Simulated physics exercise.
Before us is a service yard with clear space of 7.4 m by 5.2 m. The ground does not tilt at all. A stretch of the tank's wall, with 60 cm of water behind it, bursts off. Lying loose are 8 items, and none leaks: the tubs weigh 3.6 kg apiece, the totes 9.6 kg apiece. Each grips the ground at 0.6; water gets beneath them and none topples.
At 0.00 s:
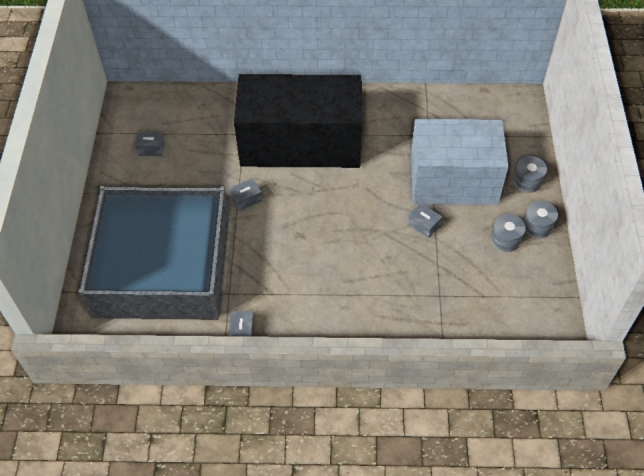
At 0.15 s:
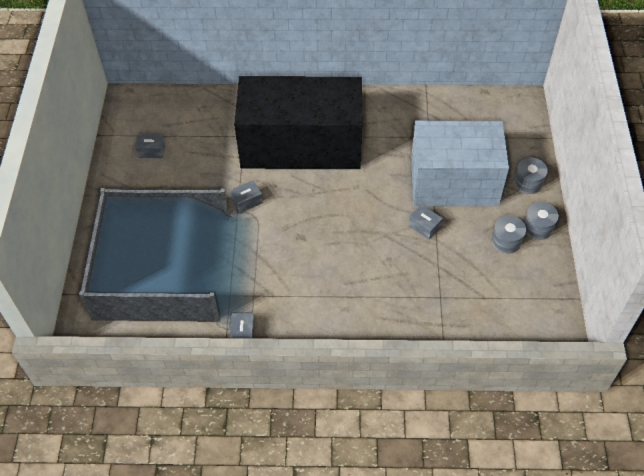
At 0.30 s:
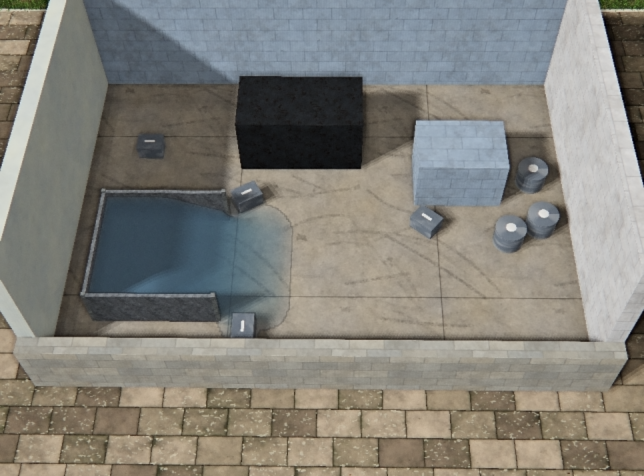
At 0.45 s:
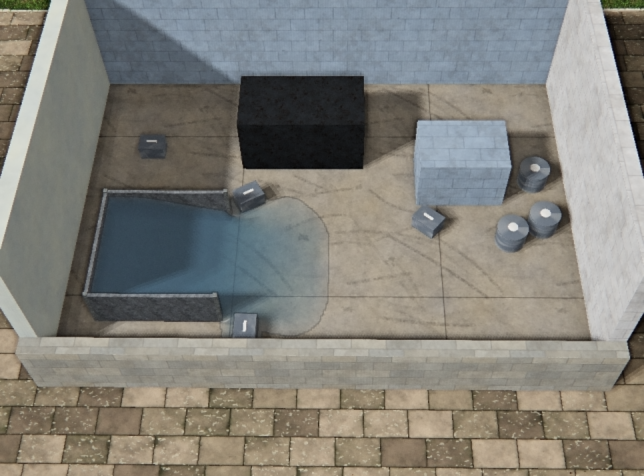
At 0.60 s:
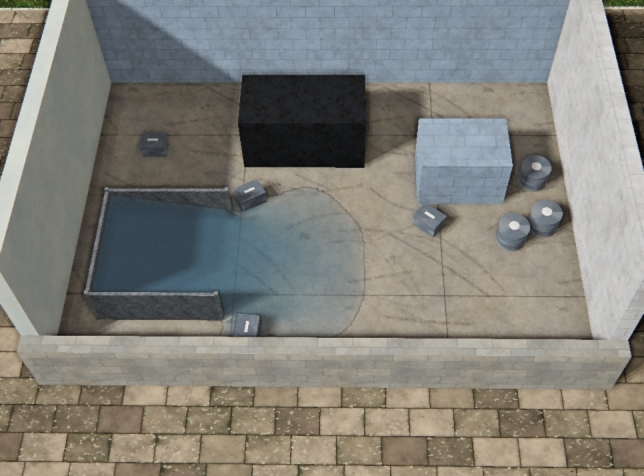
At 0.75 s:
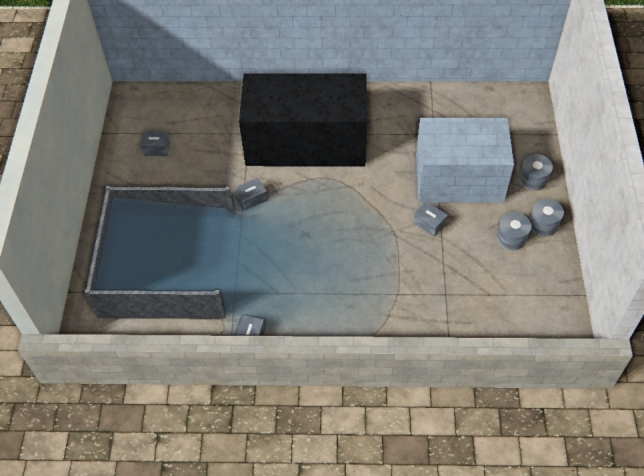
A walled service yard with a flat, stained floor and paving outside is seen from high above its low front wall. A dark-edged tank of blue water stands at left, a black block at centre back, a pale blue block with three round grey tubs at right, and small grey boxes lie around. The tank's right side gives way and water spreads rightward in a widening rounded sheet, nudging the box near the front slightly.
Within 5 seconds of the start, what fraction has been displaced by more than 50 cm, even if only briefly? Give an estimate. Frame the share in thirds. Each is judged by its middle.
That comes to from one to two thirds.
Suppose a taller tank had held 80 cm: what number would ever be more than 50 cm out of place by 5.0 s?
It would come to 5 of them.
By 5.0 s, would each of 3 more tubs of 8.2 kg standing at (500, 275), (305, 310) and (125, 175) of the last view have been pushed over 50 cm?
One after another they come out above it, above it, inside the limit.
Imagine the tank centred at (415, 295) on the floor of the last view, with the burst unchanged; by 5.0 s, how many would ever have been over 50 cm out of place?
Count: 3.
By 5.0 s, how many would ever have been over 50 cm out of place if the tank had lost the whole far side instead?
2.
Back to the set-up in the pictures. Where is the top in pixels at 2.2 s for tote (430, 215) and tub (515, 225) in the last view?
They end up about (520, 206) and (542, 223) in the last view.
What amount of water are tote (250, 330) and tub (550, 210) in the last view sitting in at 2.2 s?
Depths: Near 3 cm, then near 5 cm.
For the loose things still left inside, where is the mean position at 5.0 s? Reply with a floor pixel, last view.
Mean position: Approximately (387, 172).
After 1.1 s 0 of 8 are over 50 cm from their spots; 0 afloat.
After 2.2 s 1 of 8 are over 50 cm from their spots; 2 afloat.
After 3.5 s 4 of 8 are over 50 cm from their spots; 2 afloat.
After 5.0 s 4 of 8 are over 50 cm from their spots, and 4 have been at some point; 3 afloat.
